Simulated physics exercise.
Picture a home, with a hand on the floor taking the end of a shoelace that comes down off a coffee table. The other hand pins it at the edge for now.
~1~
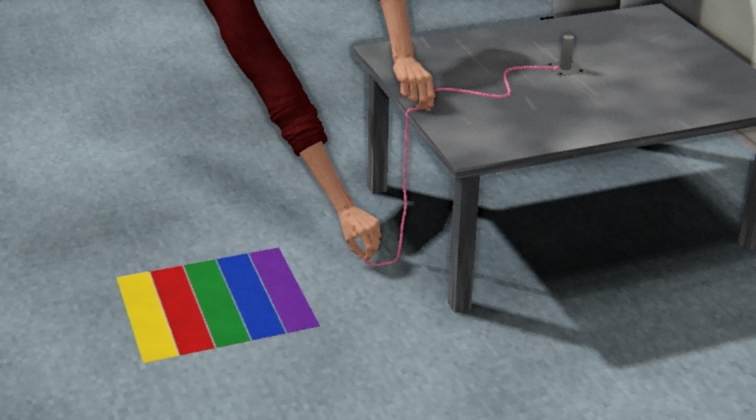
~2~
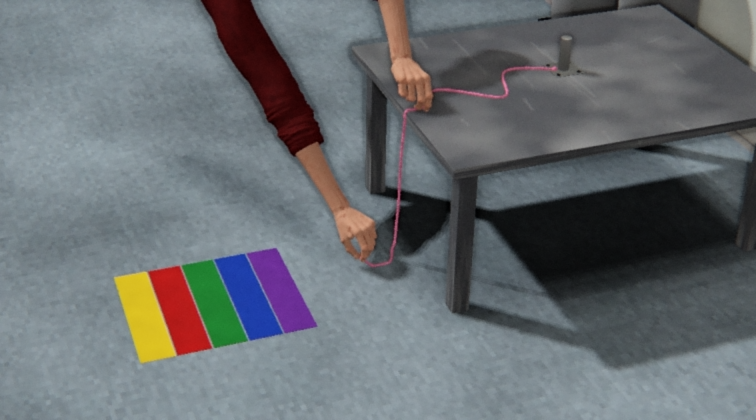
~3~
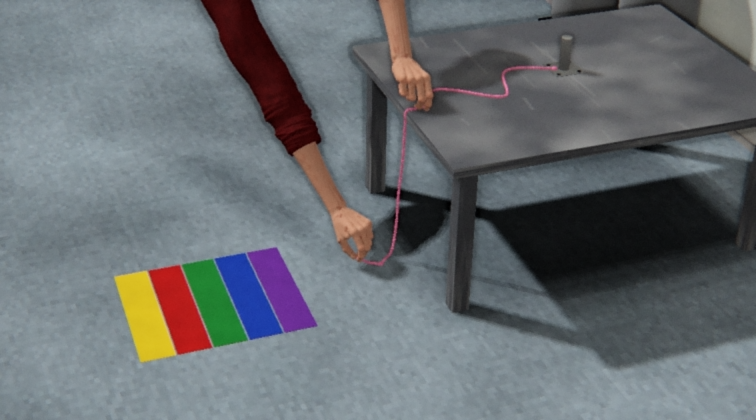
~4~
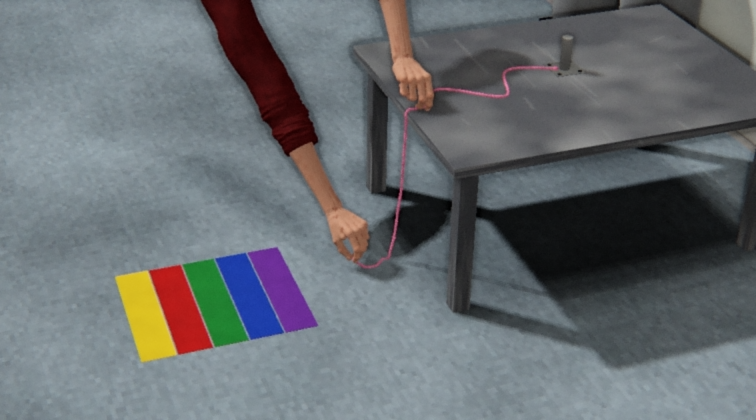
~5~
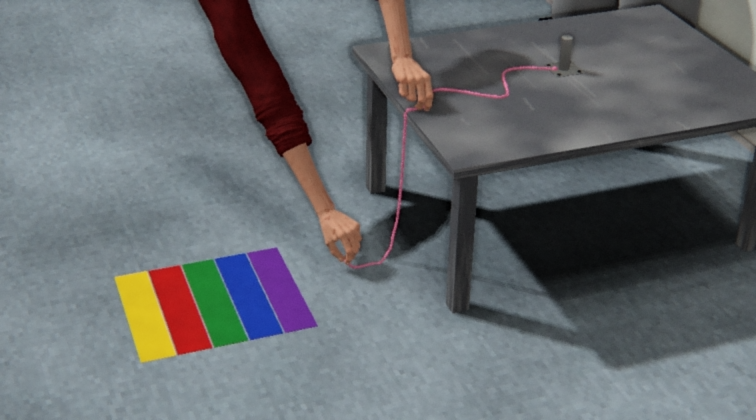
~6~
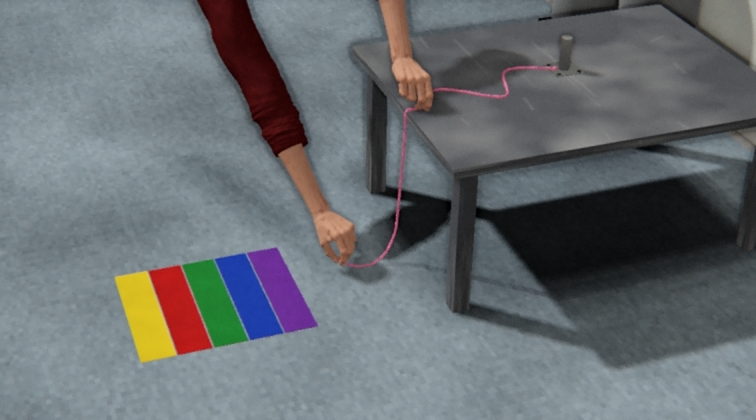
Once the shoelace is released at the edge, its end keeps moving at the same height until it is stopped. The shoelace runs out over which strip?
The red one.
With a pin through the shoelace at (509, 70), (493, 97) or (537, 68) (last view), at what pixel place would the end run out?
Expect roughly (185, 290) for the first, (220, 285) for the second and (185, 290) for the third.
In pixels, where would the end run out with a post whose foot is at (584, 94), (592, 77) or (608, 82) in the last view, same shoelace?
Try by try, about (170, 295), (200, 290) and (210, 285).
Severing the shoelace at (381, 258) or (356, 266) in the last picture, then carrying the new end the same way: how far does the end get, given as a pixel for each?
For the first cut it's about (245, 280), and for the second about (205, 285).
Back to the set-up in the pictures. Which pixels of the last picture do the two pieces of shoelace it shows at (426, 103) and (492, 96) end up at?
First one: (377, 132); second one: (452, 95).
A little later, end near (232, 282); over blue.
Next, end near (198, 288); over green.
When it is tight, end near (177, 292); over red. It gets as far as the red strip.
